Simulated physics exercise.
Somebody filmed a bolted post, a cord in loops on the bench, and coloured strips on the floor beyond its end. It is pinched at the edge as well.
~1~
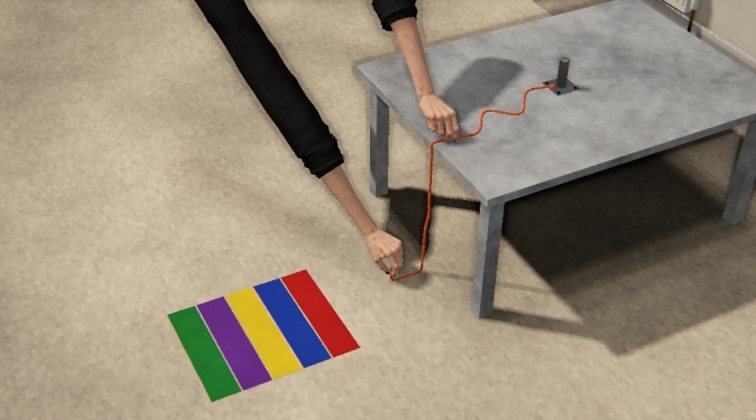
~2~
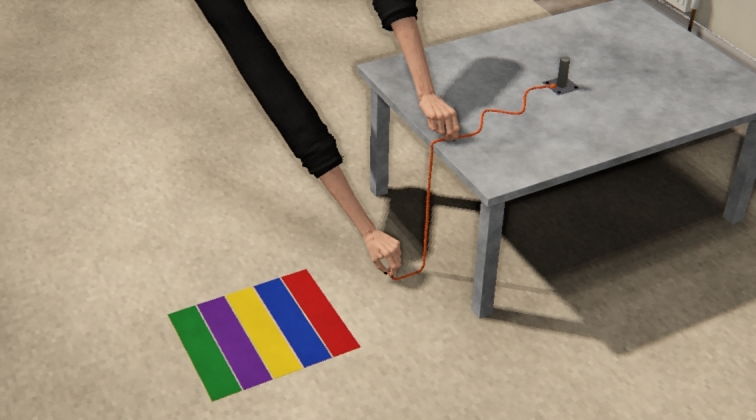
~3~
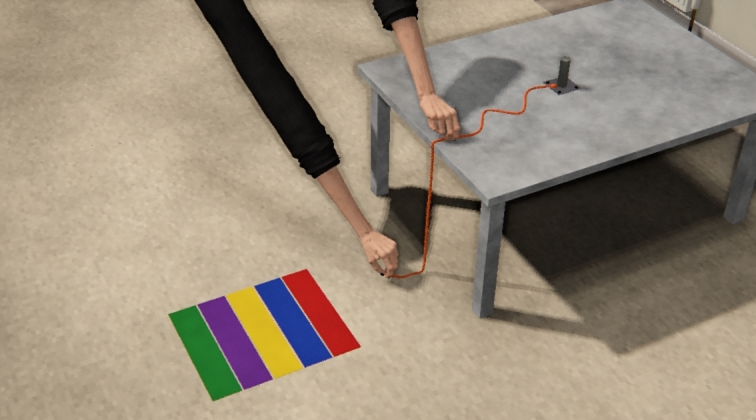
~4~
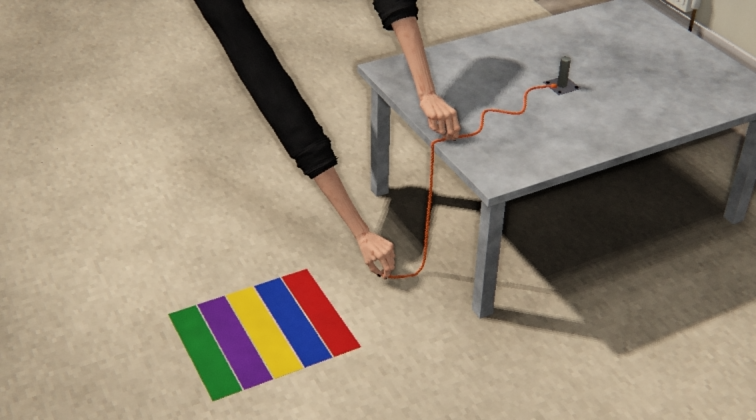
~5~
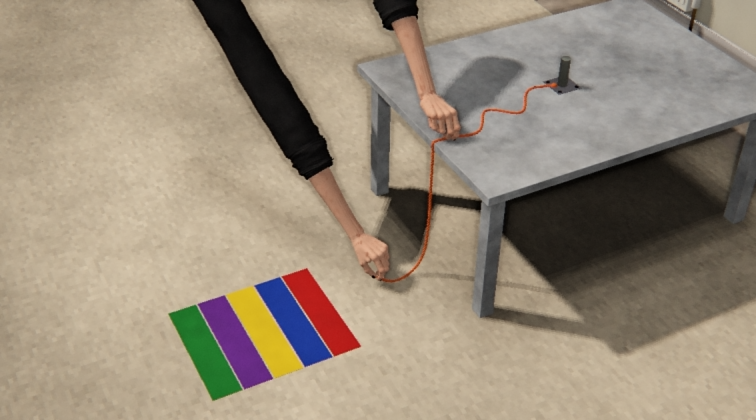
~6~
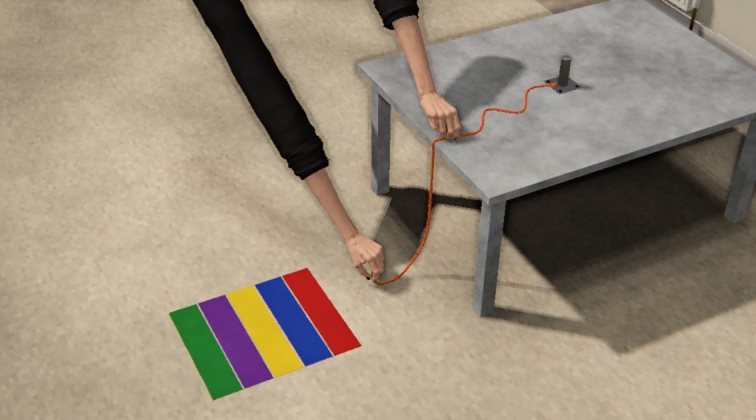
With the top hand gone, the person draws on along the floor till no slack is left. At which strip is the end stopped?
The end stops over the yellow strip.
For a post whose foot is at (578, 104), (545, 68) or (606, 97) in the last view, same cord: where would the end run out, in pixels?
In that order: (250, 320), (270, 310) and (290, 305).
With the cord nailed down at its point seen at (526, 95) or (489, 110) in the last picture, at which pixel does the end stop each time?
About (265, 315) and (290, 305).
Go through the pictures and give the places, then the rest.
The first picture shows end (391, 273); red (337, 338); blue (308, 348); yellow (279, 358); purple (249, 369); green (218, 380).
The second picture shows end (389, 273); cord through (528, 91) (506, 113) (475, 134) (431, 162) (428, 211) (424, 260).
The third picture shows end (386, 274).
The fourth picture shows end (383, 276); cord through (529, 91) (506, 113) (476, 134) (432, 161) (429, 211) (424, 260).
The fifth picture shows end (377, 277).
The sixth picture shows end (372, 278); cord through (529, 90) (507, 112) (476, 133) (433, 160) (430, 210) (413, 260).
Soon after, end near (318, 297); over red.
Then, end near (282, 309); over blue.
At full stretch, end near (260, 316); over yellow. It gets as far as the yellow strip.
